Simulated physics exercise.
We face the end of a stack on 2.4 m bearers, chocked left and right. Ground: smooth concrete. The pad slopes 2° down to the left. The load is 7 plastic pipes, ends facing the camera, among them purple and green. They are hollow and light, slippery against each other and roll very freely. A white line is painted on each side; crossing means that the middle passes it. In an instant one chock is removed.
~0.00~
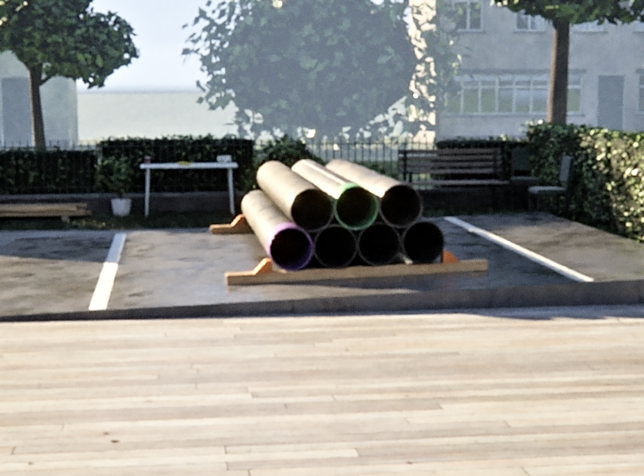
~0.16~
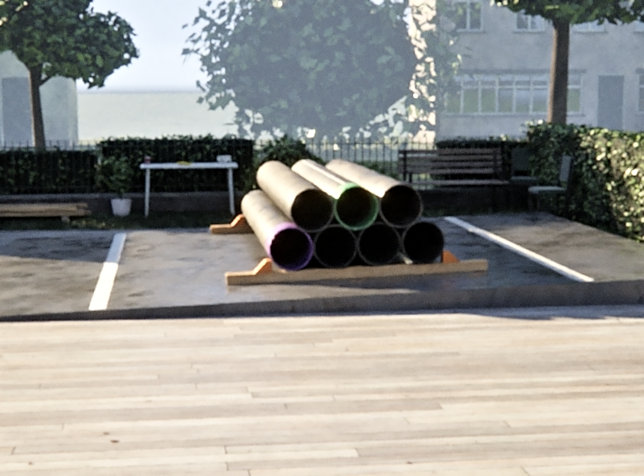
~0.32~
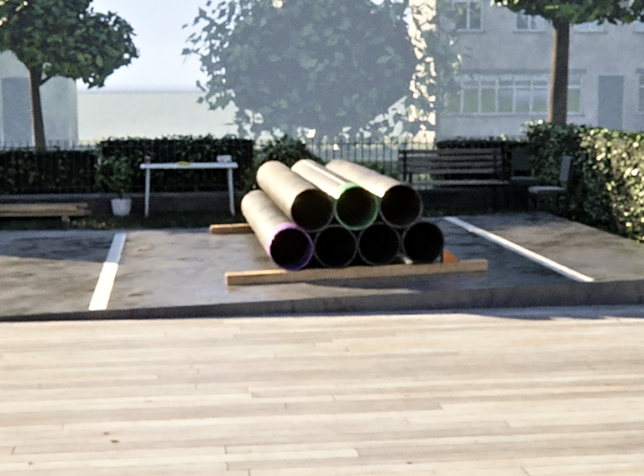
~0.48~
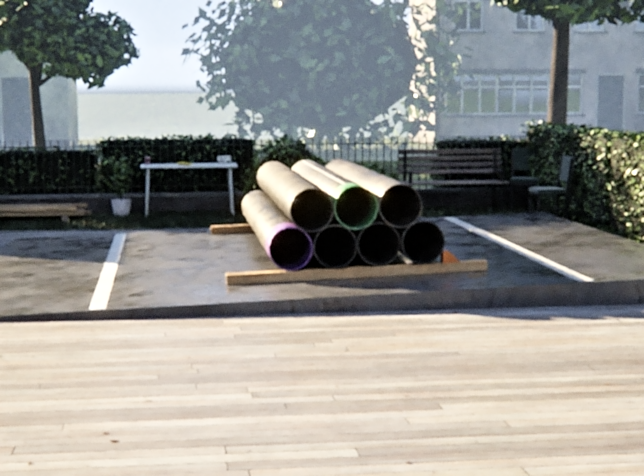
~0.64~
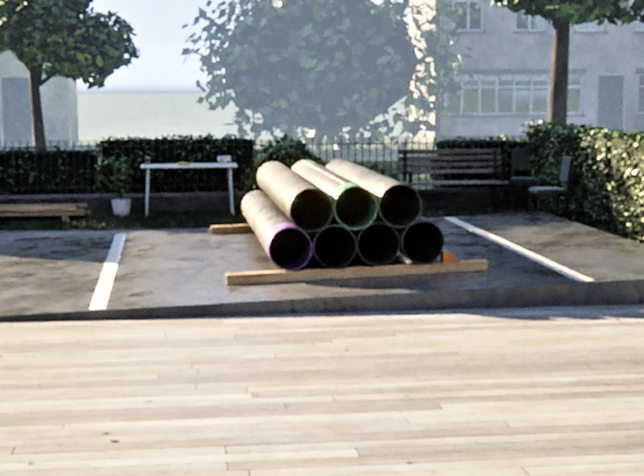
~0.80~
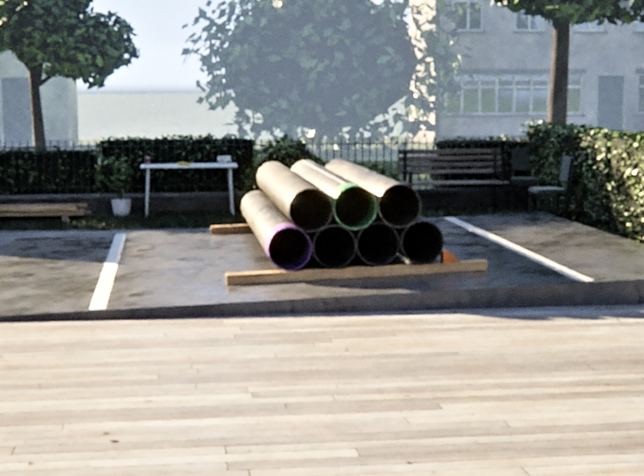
A stack of seven pipes stays still while the left chock disappears from beneath it.
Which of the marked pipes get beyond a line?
Purple crosses a line. Green crosses a line.
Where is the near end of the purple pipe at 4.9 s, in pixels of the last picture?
Around (126, 268).
After 2.5 s, purple is on the bearers, 40 cm from the bearers' left end, rolling left; green is up on others, 105 cm from the bearers' left end, rolling left; 0 past a line.
After 4.9 s, purple is off the bearers, 20 cm short of the left line, rolling left; green is up on others, 70 cm from the bearers' left end, rolling left; 0 past a line.
After 7.7 s, purple is past the left line; green is off the bearers, 105 cm short of the left line, rolling left; 2 past a line.
After 10.8 s, green is past the left line; no change for purple; 4 past a line.
At the end (10.9 s), purple is past the left line; green is past the left line; 4 past a line.
